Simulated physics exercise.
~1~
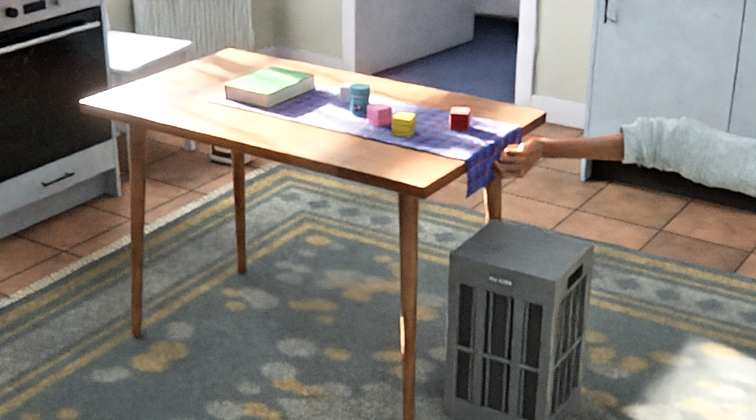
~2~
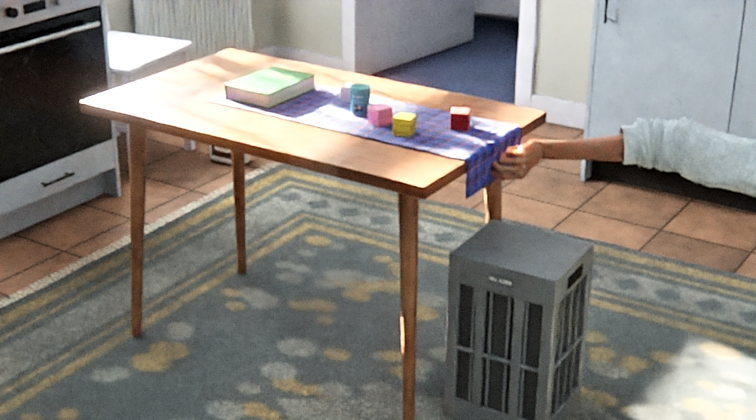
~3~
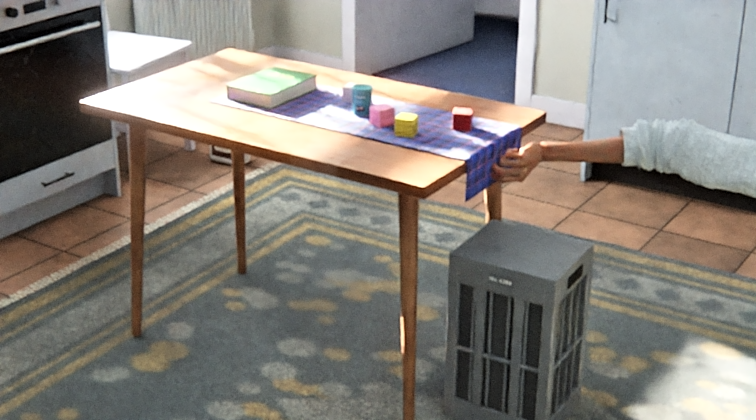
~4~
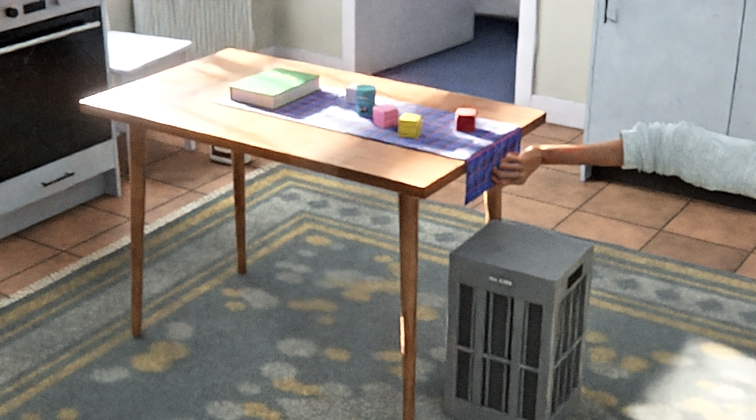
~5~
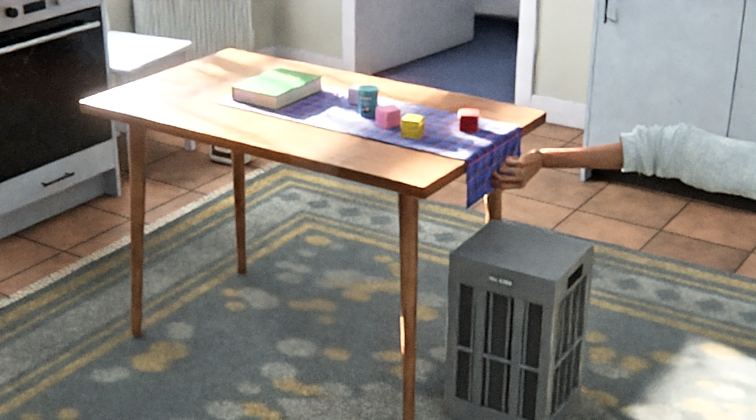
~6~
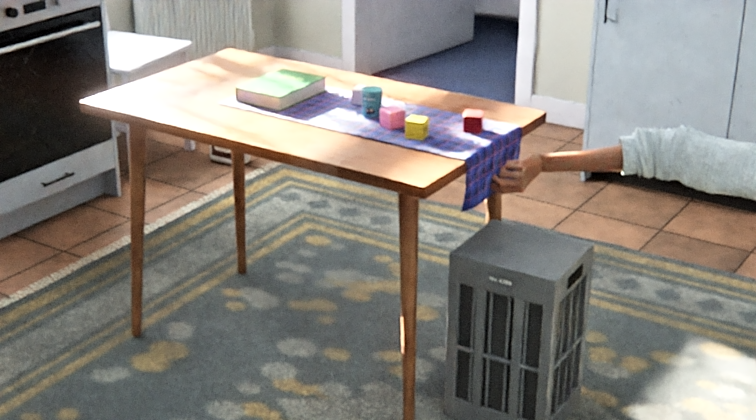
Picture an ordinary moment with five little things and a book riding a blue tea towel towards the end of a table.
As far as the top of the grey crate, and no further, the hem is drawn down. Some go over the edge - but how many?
Watching it, the fallen ones add up to one, no more.
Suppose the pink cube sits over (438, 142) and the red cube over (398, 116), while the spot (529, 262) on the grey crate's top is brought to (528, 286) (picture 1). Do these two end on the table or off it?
The pink cube is lost; the red cube stays put.
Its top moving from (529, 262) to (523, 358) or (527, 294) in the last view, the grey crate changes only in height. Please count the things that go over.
Over the edge go 4 and 2.
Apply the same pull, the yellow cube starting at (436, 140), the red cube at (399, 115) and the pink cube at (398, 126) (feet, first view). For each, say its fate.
The yellow cube is off the top, the red cube is still on top, the pink cube is still on top.
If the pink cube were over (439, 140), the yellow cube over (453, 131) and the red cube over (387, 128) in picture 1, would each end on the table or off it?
So, the pink cube ends up down, the yellow cube ends up down, the red cube makes it through.
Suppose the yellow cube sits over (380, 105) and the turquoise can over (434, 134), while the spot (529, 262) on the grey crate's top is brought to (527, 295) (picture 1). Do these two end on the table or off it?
As for the yellow cube, it stays in place; as for the turquoise can, it leaves the top.
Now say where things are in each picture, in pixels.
In the first frame, hem (465, 199); red cube (460, 111); yellow cube (404, 116); pink cube (380, 106); turquoise can (360, 86); white cube (351, 85); top of the crate (529, 262).
In the second frame, hem (466, 199); red cube (461, 111).
In the third frame, hem (465, 201); yellow cube (407, 116).
In the fourth frame, hem (465, 206); pink cube (386, 107); top of the crate (529, 262).
In the fifth frame, hem (466, 209); turquoise can (368, 88).
In the sixth frame, hem (462, 212); red cube (474, 113); yellow cube (417, 119); pink cube (393, 109); turquoise can (373, 89); white cube (363, 88).
Soon after, hem near (493, 215); all still up.
After that, hem on the crate; red cube gone.
In the end, hem on the crate; red cube gone. It carries off one.
